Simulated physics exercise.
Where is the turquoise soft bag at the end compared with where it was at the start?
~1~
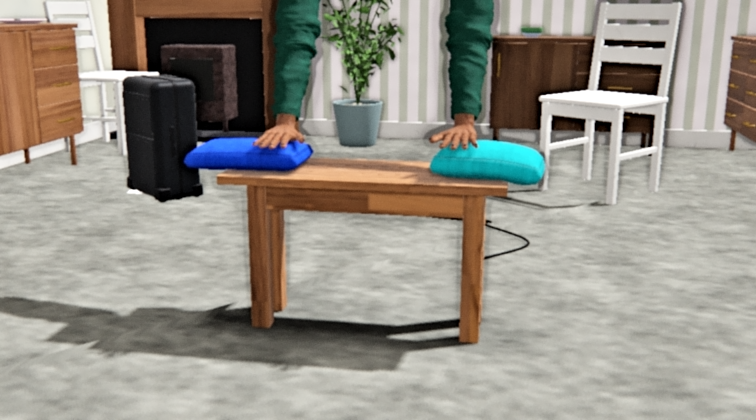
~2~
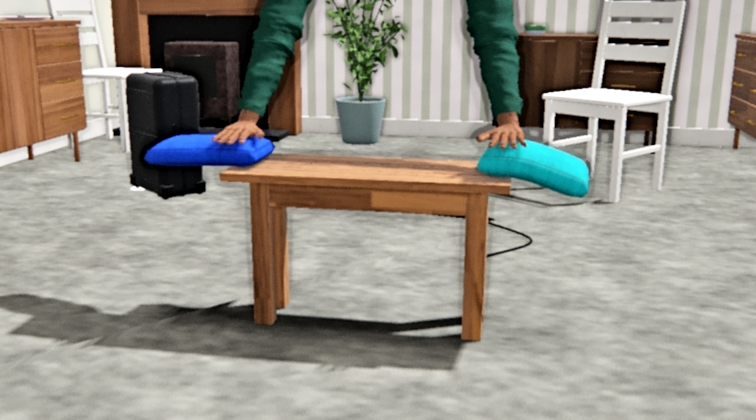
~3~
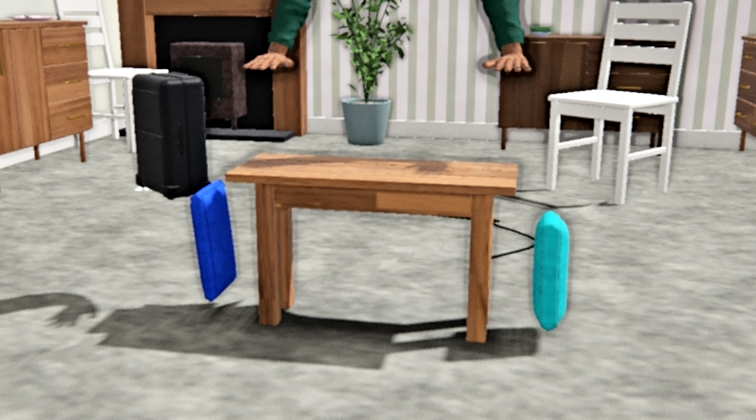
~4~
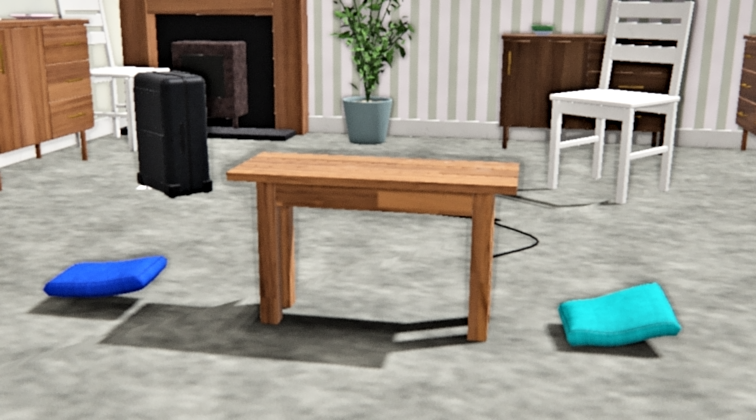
At the start it sits on the right end of the wooden table under a hand, and at the end it lies on the floor to the right of the table.
